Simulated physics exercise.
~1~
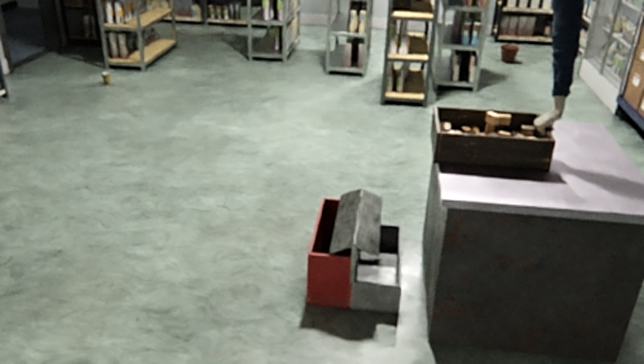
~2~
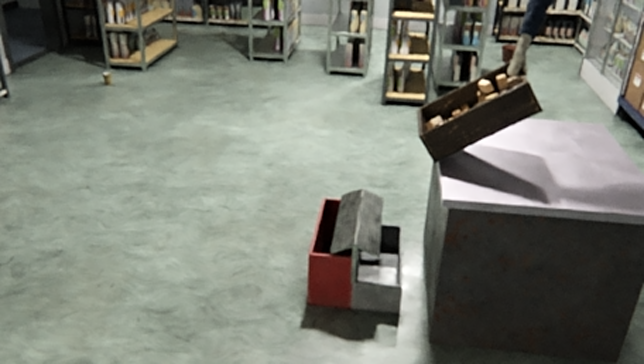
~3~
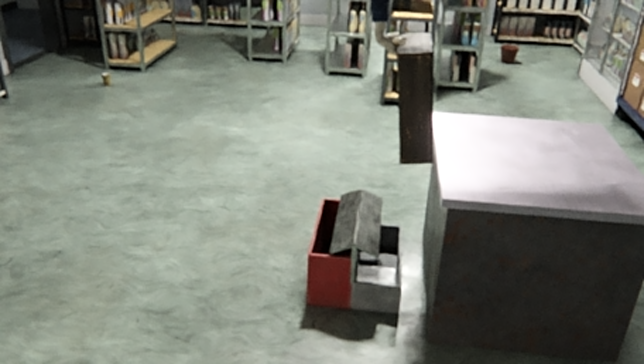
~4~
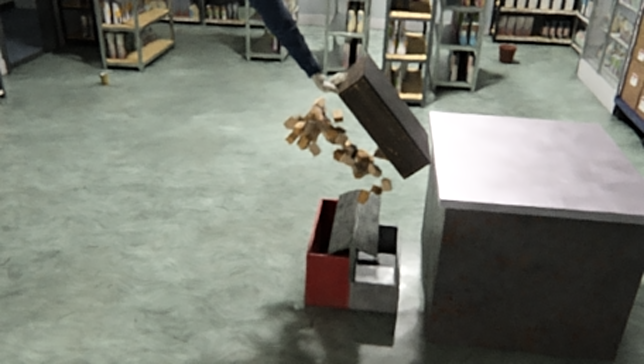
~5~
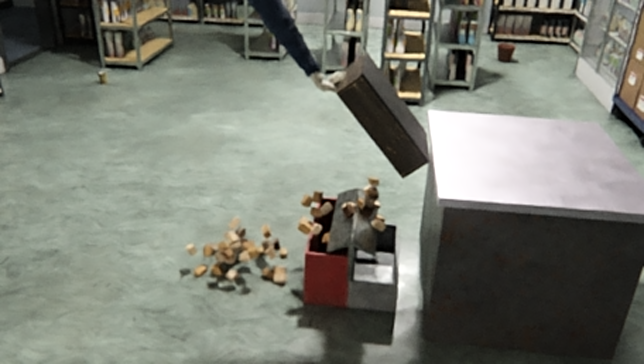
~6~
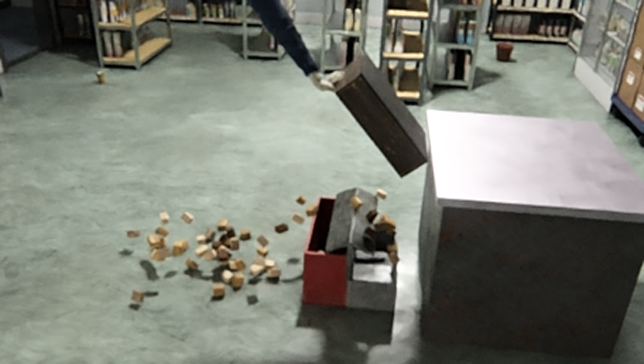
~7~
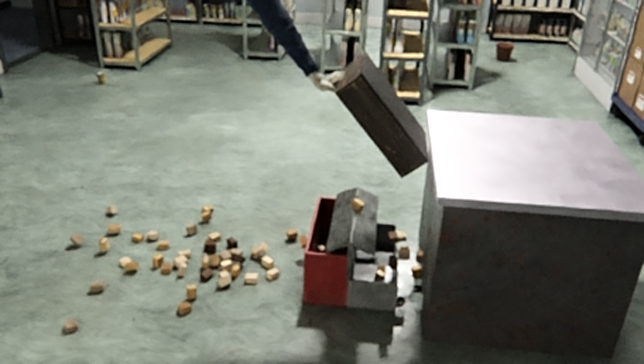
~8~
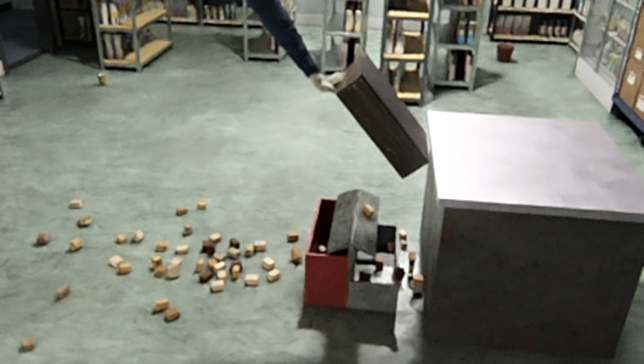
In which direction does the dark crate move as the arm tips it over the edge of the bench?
The dark crate moves to the left, going from the top of the bench to a tilted position out past its left edge.
